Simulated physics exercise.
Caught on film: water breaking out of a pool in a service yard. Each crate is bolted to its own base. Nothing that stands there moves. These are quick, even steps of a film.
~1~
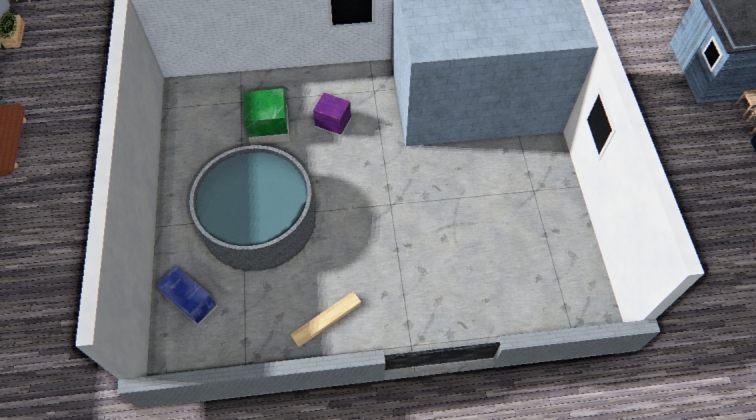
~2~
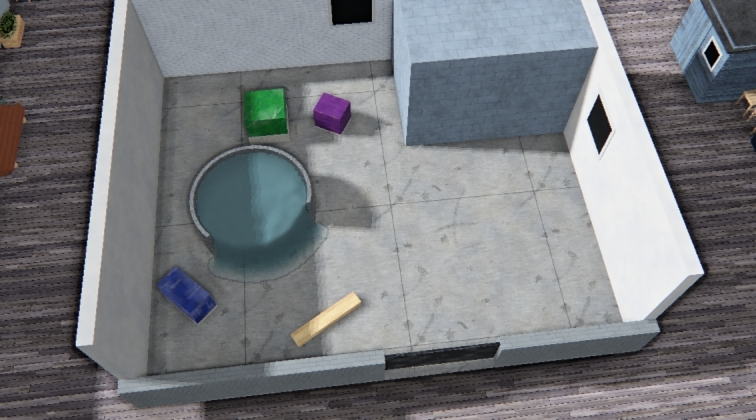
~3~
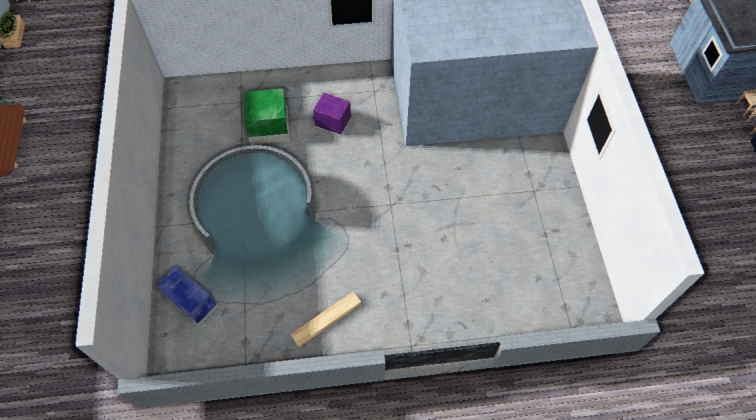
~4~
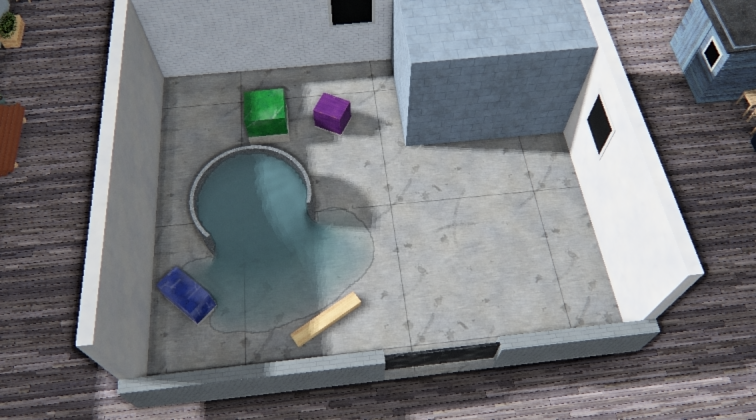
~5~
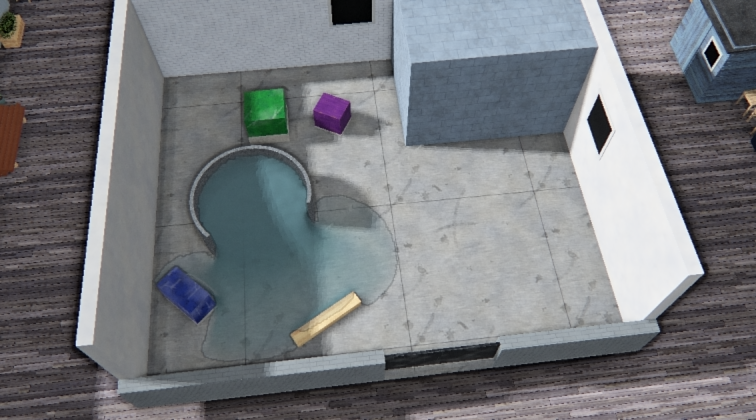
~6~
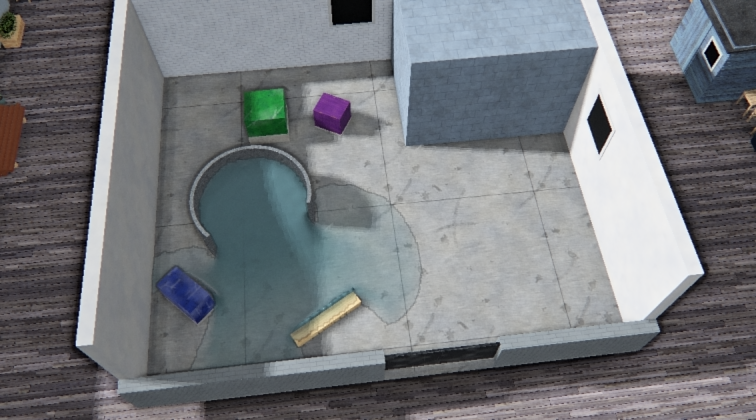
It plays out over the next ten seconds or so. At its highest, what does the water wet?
The blue crate gets wet; the purple crate gets wet; the green crate stays dry.
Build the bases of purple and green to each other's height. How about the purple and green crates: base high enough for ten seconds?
In short: The purple one remains dry; the green one is soaked.
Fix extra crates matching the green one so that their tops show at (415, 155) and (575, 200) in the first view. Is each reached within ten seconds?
In turn: Escapes it, is topped.
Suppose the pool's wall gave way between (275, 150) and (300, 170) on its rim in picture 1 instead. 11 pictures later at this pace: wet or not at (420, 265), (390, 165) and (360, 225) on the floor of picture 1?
As listed: Clear, under water, no water.
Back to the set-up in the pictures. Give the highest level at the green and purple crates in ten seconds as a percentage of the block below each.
Near 40 and 170 in a hundred.
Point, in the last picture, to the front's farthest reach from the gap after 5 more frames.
Near (527, 345).
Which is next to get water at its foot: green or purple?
The crate marked green.
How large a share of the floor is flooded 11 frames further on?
About 45 per cent.
A moment on, water covers 40 % of the floor; the blue crate water round its plinth, the purple crate not reached, the green crate not reached.
Next, water covers 45 % of the floor; the blue crate water round its plinth, the purple crate not reached, the green crate not reached.
Then, water covers 55 % of the floor; the blue crate water round its plinth, the purple crate not reached, the green crate not reached.
Later, water covers 80 % of the floor; the blue crate water round its plinth, the purple crate not reached, the green crate water round its plinth.
In the end, water covers 100 % of the floor; the blue crate was topped, the purple crate was topped, the green crate stayed above the water.
